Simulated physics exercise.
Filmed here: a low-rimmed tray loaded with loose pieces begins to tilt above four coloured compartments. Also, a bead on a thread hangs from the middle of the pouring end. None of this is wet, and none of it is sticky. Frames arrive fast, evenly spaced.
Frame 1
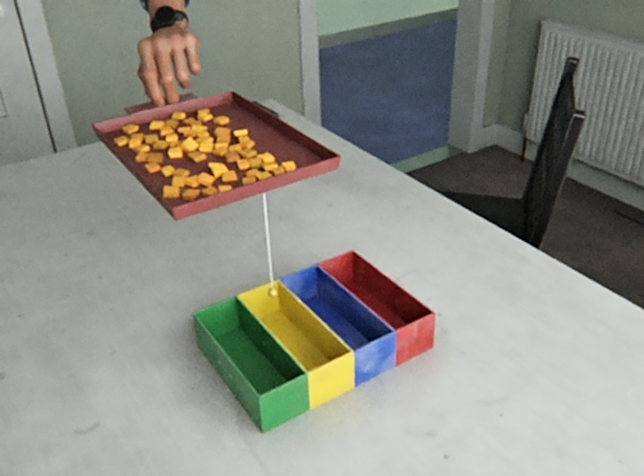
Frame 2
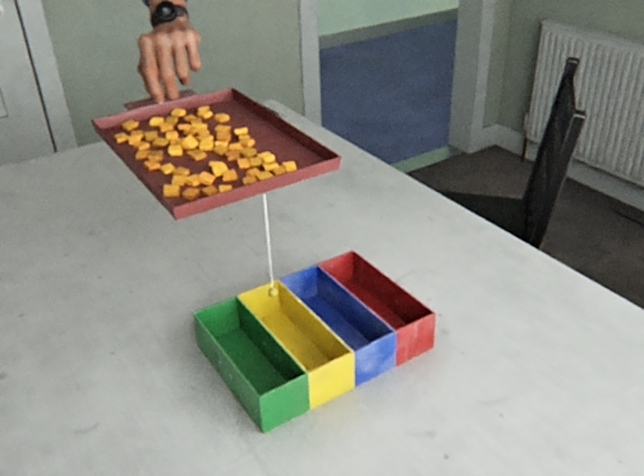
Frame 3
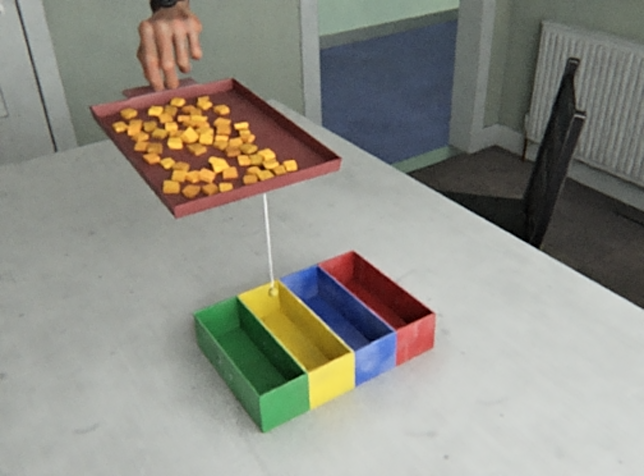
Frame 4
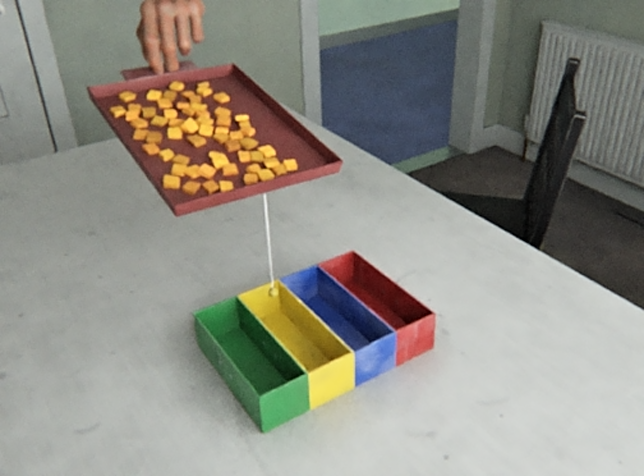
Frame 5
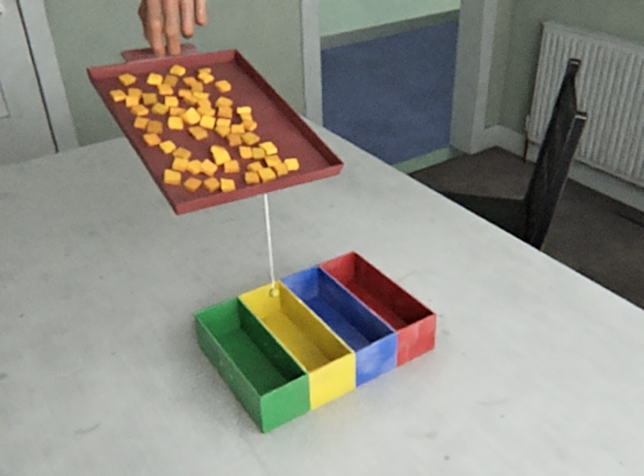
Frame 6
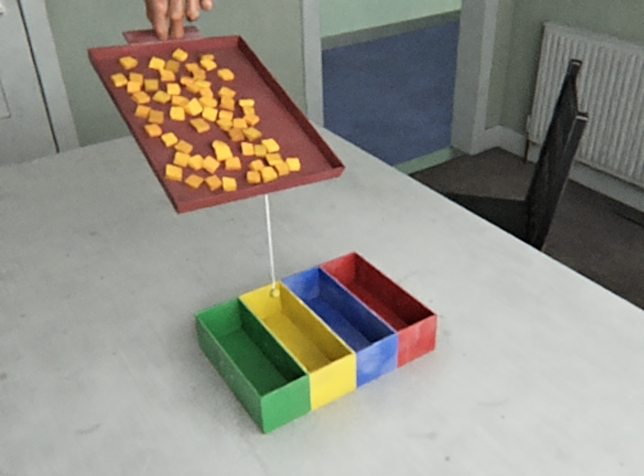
In this clip, a hand holds a reddish tray of small orange-yellow pieces above green, yellow, blue and red compartments on a table, then raises the tray's far side, steadily steepening its slope while the compartments stay still.
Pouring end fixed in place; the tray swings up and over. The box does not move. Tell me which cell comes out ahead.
I would say the blue cell comes out ahead.
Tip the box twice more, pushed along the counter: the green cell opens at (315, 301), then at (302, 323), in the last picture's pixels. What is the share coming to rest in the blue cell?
About 0 per cent, then about 10 per cent.
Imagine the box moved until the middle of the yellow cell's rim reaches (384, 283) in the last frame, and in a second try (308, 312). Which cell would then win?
In order: The green one, the blue cell.
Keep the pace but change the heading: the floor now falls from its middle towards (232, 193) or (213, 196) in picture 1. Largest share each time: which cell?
One: The cell in green. Two: The cell in green.
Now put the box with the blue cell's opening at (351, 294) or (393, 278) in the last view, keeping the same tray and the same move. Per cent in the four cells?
About 100 % and 80 %.
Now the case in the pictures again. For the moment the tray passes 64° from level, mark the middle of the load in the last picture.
Somewhere around pixel (285, 156) in the last picture.
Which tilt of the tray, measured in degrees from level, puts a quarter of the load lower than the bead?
The tilt then is about 115°.
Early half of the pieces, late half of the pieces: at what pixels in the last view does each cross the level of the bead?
First part (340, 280), rest (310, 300).
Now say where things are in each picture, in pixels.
Corners of the pouring end at (174, 207) and (338, 156), level; middle of the load at (207, 148), small crackers; bead on its thread at (273, 292); green cell at (285, 400); yellow cell at (331, 377); blue cell at (375, 356); red cell at (415, 336), in the first frame.
Corners of the pouring end at (174, 206) and (338, 156), level; middle of the load at (207, 146), in the second frame.
Corners of the pouring end at (175, 205) and (339, 158), tipped barely, lowest at the right corner; middle of the load at (207, 139), in the third frame.
Corners of the pouring end at (176, 204) and (340, 160), tipped a little, lowest at the right corner; middle of the load at (206, 130), in the fourth frame.
Corners of the pouring end at (178, 203) and (342, 163), tipped clearly, lowest at the right corner; middle of the load at (208, 122), in the fifth frame.
Corners of the pouring end at (179, 203) and (343, 166), tipped clearly, lowest at the right corner; middle of the load at (210, 114); green cell at (286, 401); yellow cell at (333, 378); blue cell at (376, 357); red cell at (417, 338), in the sixth frame.
Soon, tray tipped steeply; nearly all on the tray; a stray few falling or outside the box.
A while on, tray tipped past a quarter turn; most on the tray; a small part in the red cell; a small part in the blue cell; a stray few in the yellow cell.
Towards the end, tray tipped past a quarter turn; about half in the blue cell; about a quarter in the yellow cell; about a quarter in the red cell; a small part in the green cell.
Finally, tray tipped past a quarter turn; about half in the blue cell; about a quarter in the yellow cell; about a quarter in the red cell; a small part in the green cell.
